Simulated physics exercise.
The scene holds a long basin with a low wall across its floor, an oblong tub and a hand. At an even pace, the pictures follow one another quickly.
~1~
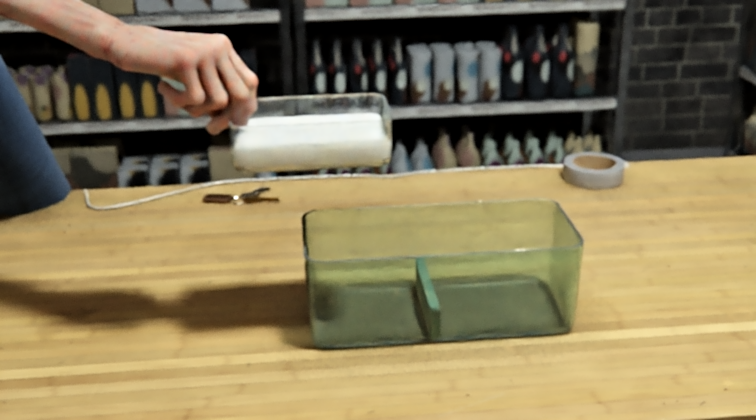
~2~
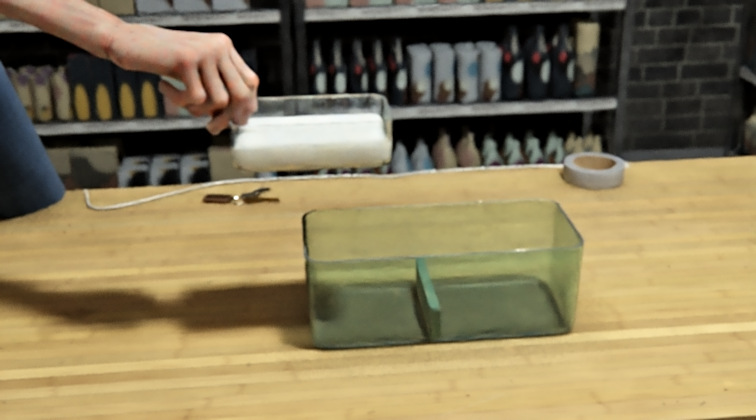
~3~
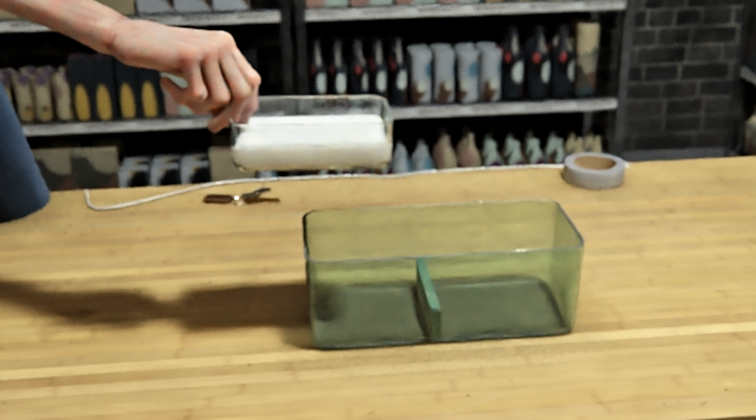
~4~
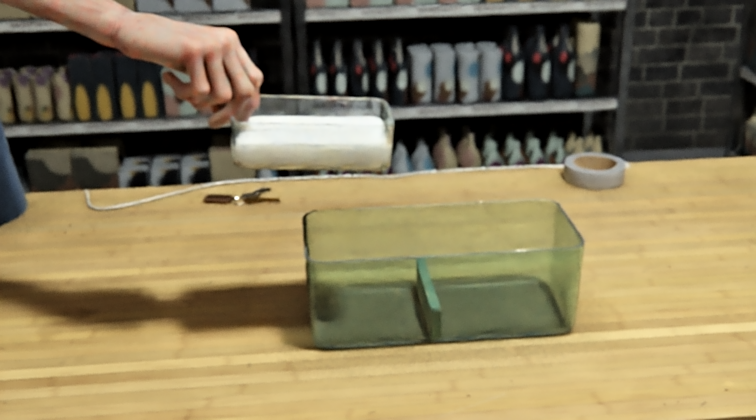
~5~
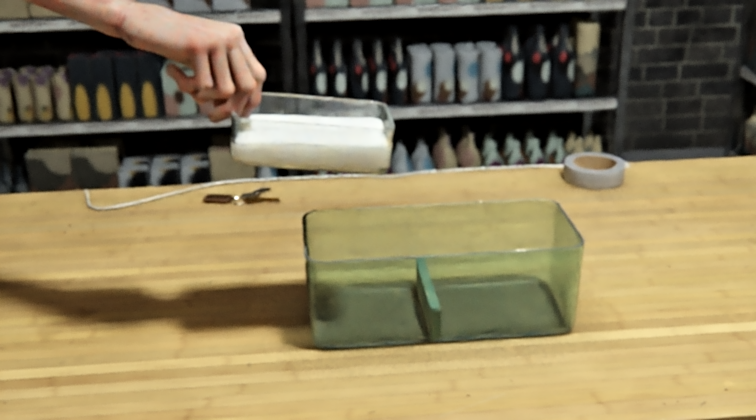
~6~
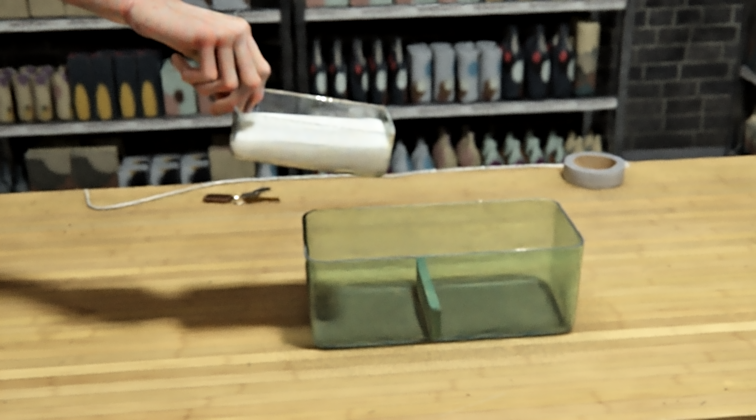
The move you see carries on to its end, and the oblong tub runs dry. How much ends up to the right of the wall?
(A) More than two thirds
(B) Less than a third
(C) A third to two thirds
Answer: C.
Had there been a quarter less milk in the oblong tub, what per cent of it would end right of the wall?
That share would be some 40 parts in a hundred.
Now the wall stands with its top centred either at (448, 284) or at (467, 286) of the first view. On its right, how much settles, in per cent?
First try 20 per cent, second try 5 per cent.
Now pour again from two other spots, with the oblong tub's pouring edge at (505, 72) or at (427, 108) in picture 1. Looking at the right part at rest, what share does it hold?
Start one gives some 75 %, start two some 70 %.
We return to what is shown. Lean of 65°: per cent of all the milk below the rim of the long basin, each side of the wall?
Left 5 per cent, right 25 per cent.
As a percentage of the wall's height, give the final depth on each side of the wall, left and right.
Roughly 30 percent left, 30 percent right.
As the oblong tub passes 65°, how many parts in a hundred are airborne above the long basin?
I'd reckon some 45 per cent.
A moment on, the tilt is 65° and 28 per cent is still to pour, 5 is left of the wall and 23 right of it.
Next, the tilt is 97° and 7 per cent is still to pour, 33 is left of the wall and 52 right of it.
Then the tilt is 102° and 0 per cent is still to pour, 43 is left of the wall and 53 right of it.
Later the tilt is 102° and 0 per cent is still to pour, 45 is left of the wall and 53 right of it.
Finally, 45 per cent lies left of the wall, 53 right of it and 2 outside.
